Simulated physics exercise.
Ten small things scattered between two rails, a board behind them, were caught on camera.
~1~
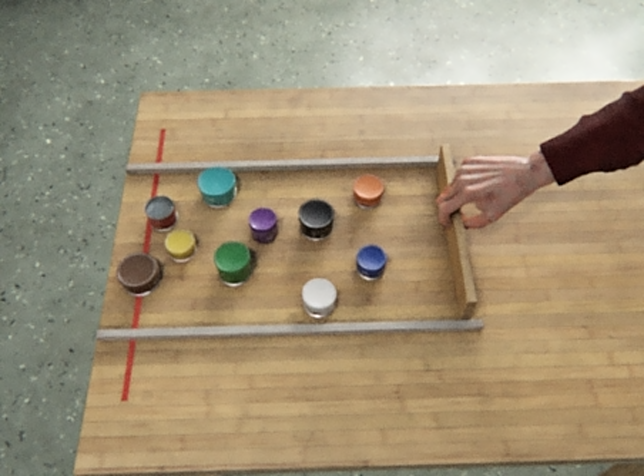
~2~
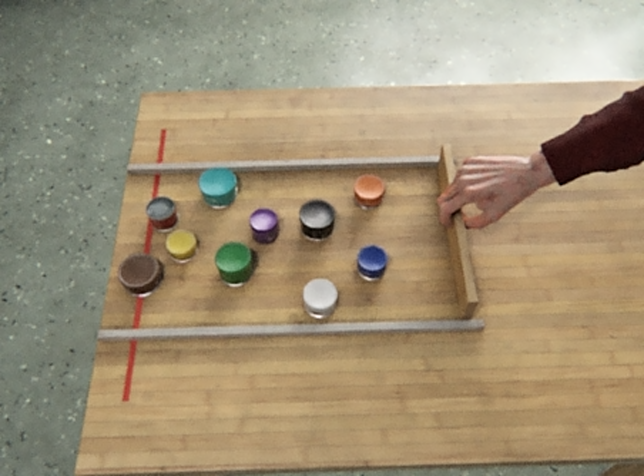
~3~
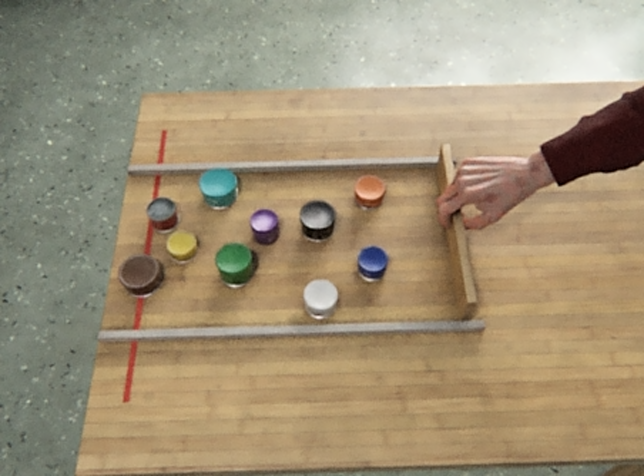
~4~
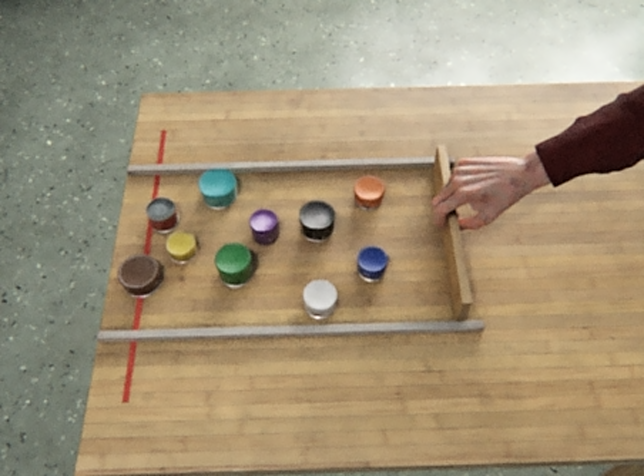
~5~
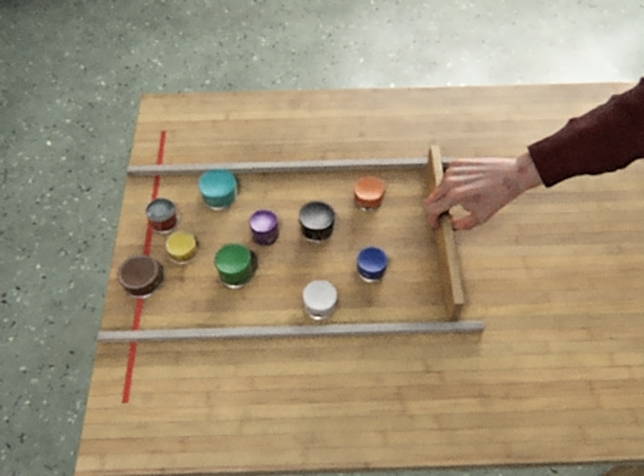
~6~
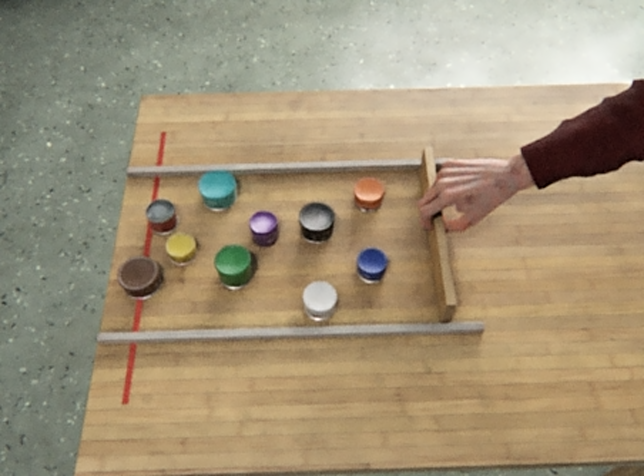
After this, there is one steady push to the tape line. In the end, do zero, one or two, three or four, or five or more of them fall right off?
Band: Five fallers or above.
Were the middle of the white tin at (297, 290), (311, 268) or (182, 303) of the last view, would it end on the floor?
Results in order - still up; still up; still up.
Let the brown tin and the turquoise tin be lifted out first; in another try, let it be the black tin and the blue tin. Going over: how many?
I'd say 3 the first time and 3 the second time.
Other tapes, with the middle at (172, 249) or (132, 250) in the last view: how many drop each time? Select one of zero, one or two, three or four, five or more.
First spot, just one or two; second spot, 5 or more.
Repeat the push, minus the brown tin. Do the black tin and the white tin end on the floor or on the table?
So the black tin is still there and the white tin is still there.
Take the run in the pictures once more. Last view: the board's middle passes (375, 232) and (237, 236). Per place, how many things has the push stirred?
First 2 and then 8.
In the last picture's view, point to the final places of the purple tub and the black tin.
Looks like one lands around (111, 253), and the other around (129, 229).
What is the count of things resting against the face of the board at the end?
Number: 4.
Soon after, none off yet; brown tin at rest near (140, 278); red tin at rest near (162, 217); yellow pot at rest near (182, 249).
After that, none off yet; brown tin at rest near (140, 278); red tin at rest near (162, 217); yellow pot displaced a little near (169, 254).
In the end, the number that fall off is five or more; gone, green pot, turquoise tin, yellow pot, red tin and brown tin.
